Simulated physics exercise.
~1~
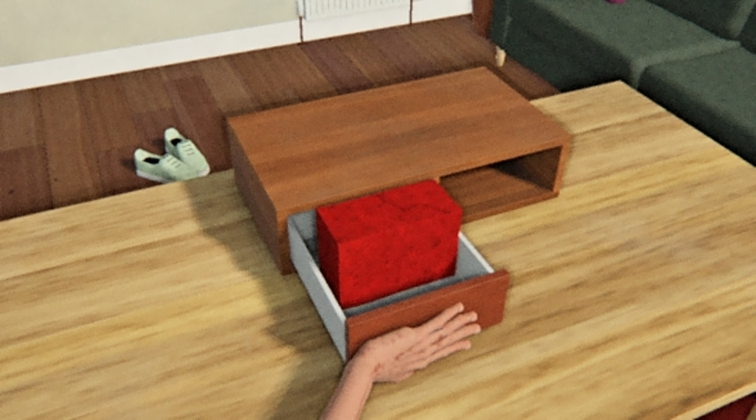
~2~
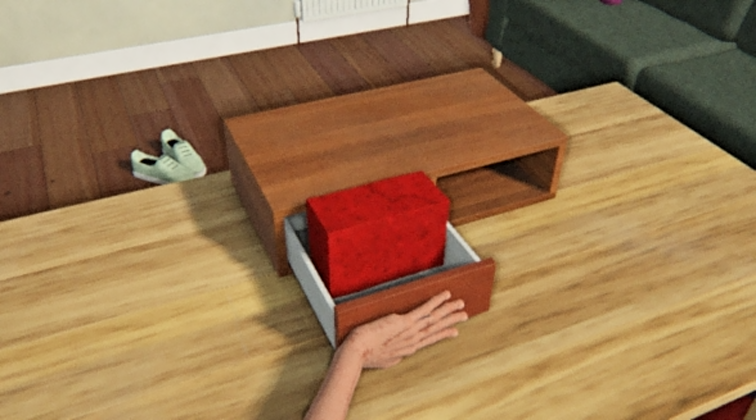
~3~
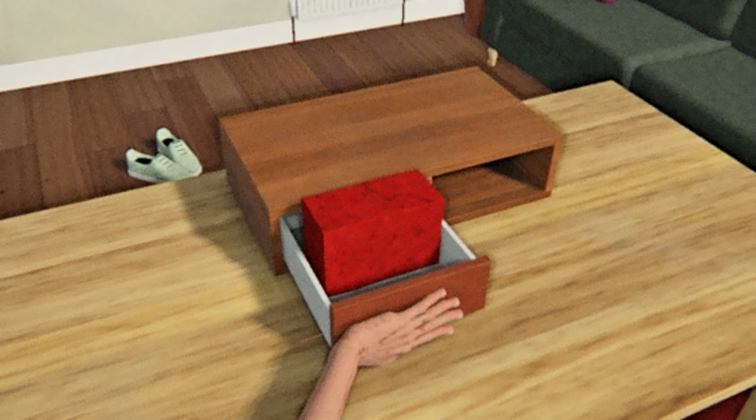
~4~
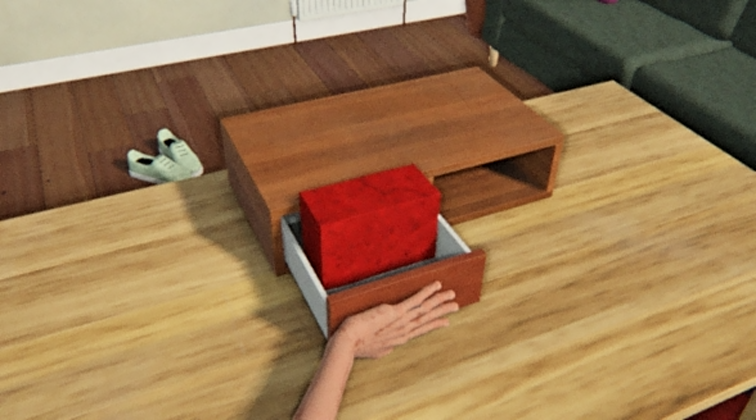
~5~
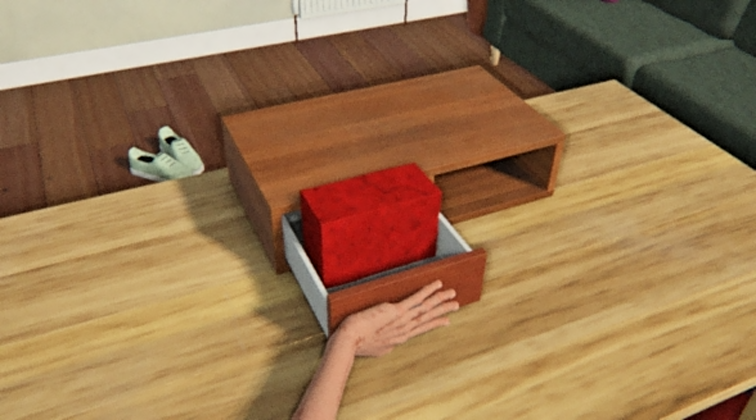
A drawer holding an upright red block sliding partway into a wooden chest under a hand's push, then stopping still open.
